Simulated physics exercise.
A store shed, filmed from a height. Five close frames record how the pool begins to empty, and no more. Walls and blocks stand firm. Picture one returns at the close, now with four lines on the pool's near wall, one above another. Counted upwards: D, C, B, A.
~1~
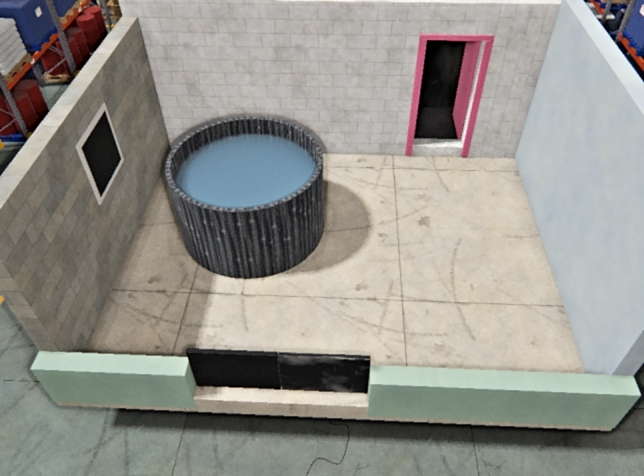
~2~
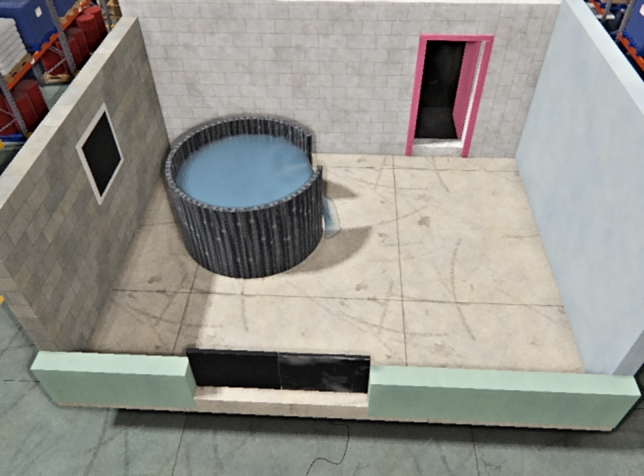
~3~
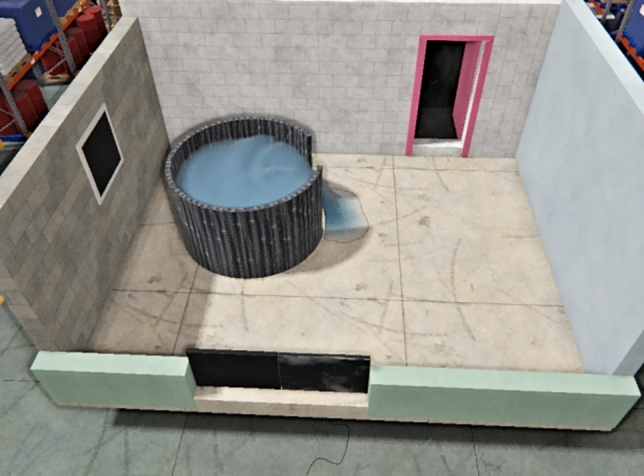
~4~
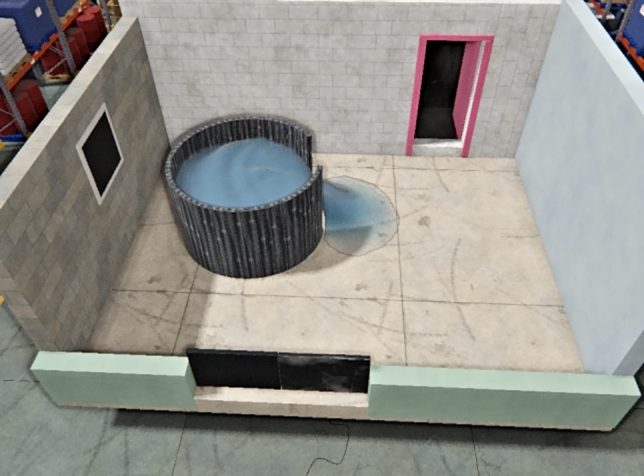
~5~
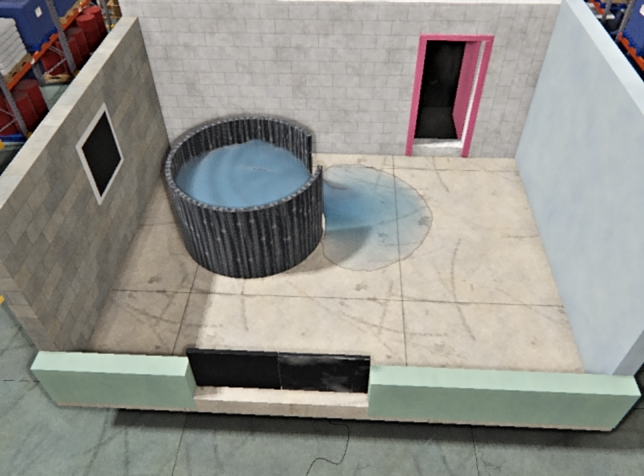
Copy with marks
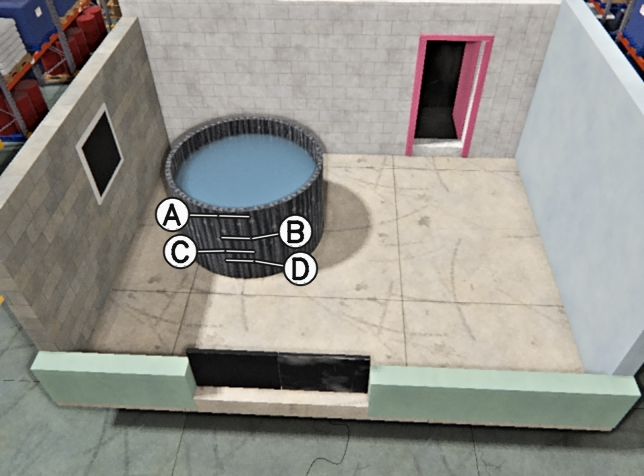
A round, dark-walled pool of blue water stands at the left of a roofless store shed, seen from a fixed, high viewpoint. Around the pale floor are grey block walls with a dark window and a pink doorway, a light blue wall at right, and a low green front wall with a black gate. A gap opens in the pool's right side, and water pours out, spreading rightward in a widening rounded sheet.
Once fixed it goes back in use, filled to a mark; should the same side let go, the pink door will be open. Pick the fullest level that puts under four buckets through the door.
Use mark B.
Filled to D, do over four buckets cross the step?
No, not at all.
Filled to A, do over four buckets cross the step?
Yes, that goes wrong.
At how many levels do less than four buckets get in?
Three.
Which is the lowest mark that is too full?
Mark A.
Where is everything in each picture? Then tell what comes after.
Water in the pool at rest, its middle at (247, 174); foot of the pink doorway at (436, 156); shut gate at (279, 359), in the first frame.
In the second frame, 1 % of the ground under water, visible out to (330, 234).
In the third frame, 3 % of the ground under water, visible out to (361, 230).
In the fourth frame, 7 % of the ground under water, visible out to (395, 220).
In the fifth frame, 13 % of the ground under water, visible out to (427, 214).
In white, A at (233, 216); B at (236, 238); C at (239, 251); D at (240, 260); from the bottom up D, C, B, A.
With A, about 12 bucketfuls get in.
With B, a bucket or two gets in.
With C, nothing gets over.
With D, nothing gets over.
